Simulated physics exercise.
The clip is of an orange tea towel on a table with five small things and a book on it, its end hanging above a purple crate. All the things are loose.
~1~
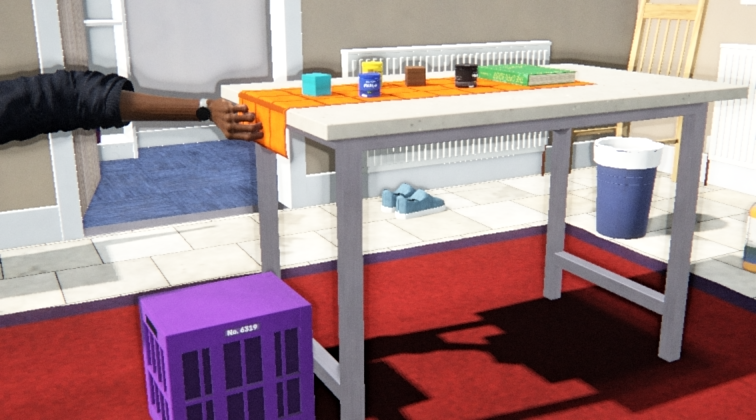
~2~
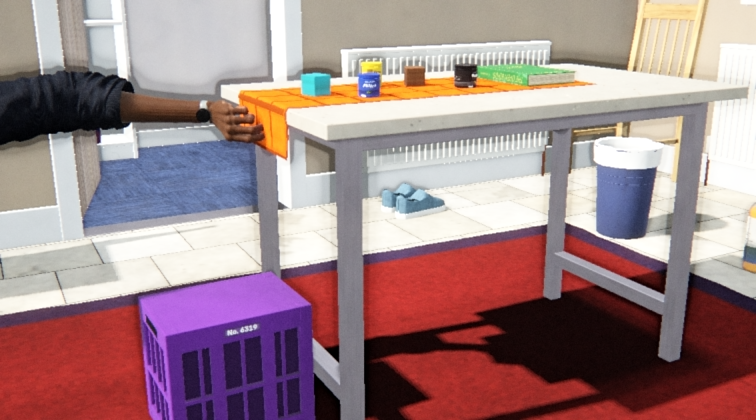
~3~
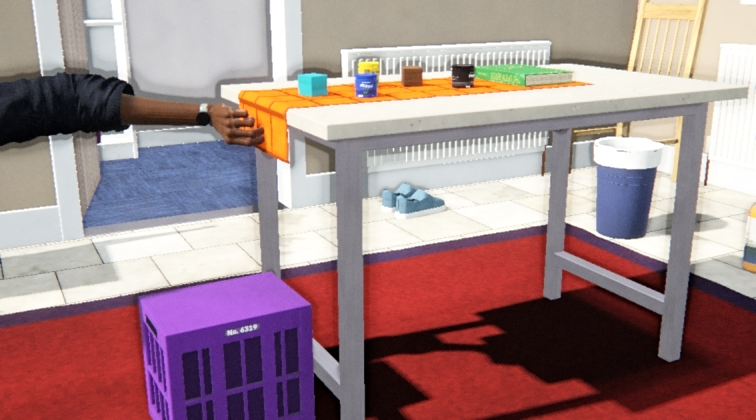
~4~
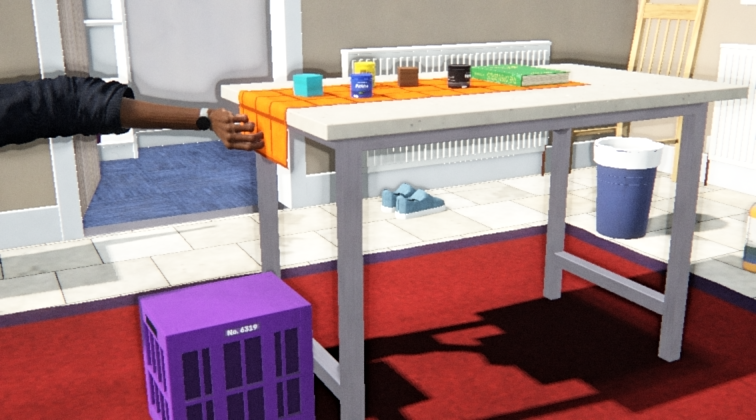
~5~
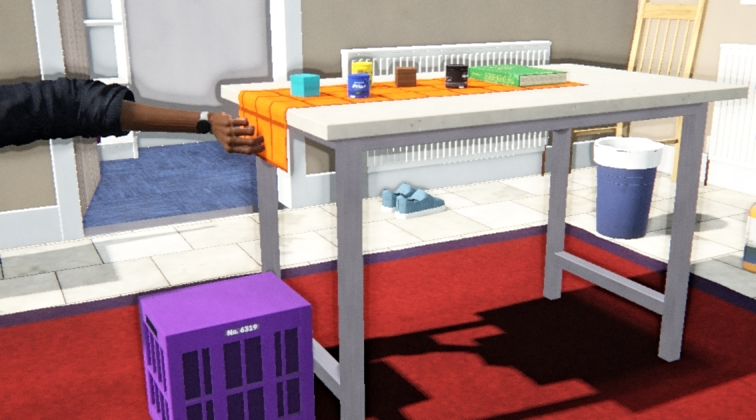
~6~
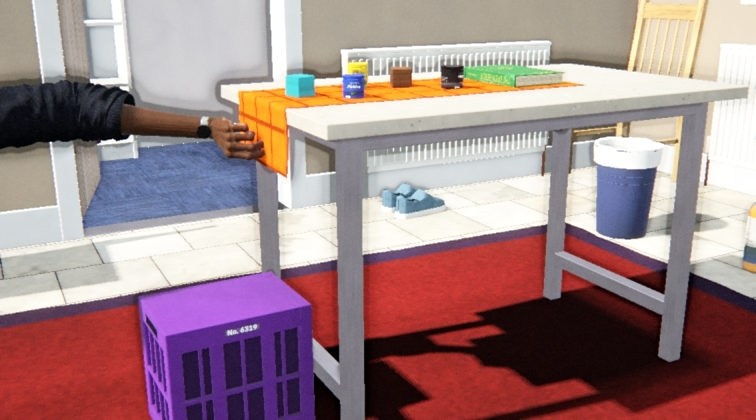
A hand slowly pulling an orange cloth down over a table's left edge, small objects and a green book shifting left with it.
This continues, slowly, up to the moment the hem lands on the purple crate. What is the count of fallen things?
The answer is three.
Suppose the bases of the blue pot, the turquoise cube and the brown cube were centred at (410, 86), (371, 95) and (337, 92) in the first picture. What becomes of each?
The blue pot stays on, the turquoise cube goes over, the brown cube drops off.
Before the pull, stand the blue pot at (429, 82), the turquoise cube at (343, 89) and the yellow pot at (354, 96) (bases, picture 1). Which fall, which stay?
The blue pot does not fall; the turquoise cube falls; the yellow pot is carried off.
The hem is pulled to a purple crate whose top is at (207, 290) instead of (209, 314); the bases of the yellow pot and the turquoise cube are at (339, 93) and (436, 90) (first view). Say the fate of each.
The yellow pot comes down, the turquoise cube does not fall.
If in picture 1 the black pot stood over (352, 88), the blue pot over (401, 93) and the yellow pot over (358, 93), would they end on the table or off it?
The black pot comes down; the blue pot comes down; the yellow pot tumbles off.
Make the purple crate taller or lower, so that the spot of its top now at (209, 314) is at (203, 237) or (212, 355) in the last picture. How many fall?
The count: 1 and 4.
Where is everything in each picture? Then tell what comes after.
The first picture shows hem (289, 159); turquoise cube (316, 75); blue pot (370, 74); yellow pot (372, 63); brown cube (415, 67); black pot (467, 65); top of the crate (209, 314).
The second picture shows hem (287, 161); turquoise cube (316, 75).
The third picture shows hem (290, 164); blue pot (366, 74).
The fourth picture shows hem (289, 169); yellow pot (365, 63); top of the crate (209, 314).
The fifth picture shows hem (288, 173); brown cube (405, 68).
The sixth picture shows hem (287, 179); turquoise cube (300, 76); blue pot (353, 75); yellow pot (358, 63); brown cube (401, 68); black pot (452, 65).
A little later, hem near (264, 235); turquoise cube gone.
Next, hem on the crate; turquoise cube, blue pot and yellow pot gone.
When it is over, hem on the crate; turquoise cube, blue pot and yellow pot gone. Over the edge go three.
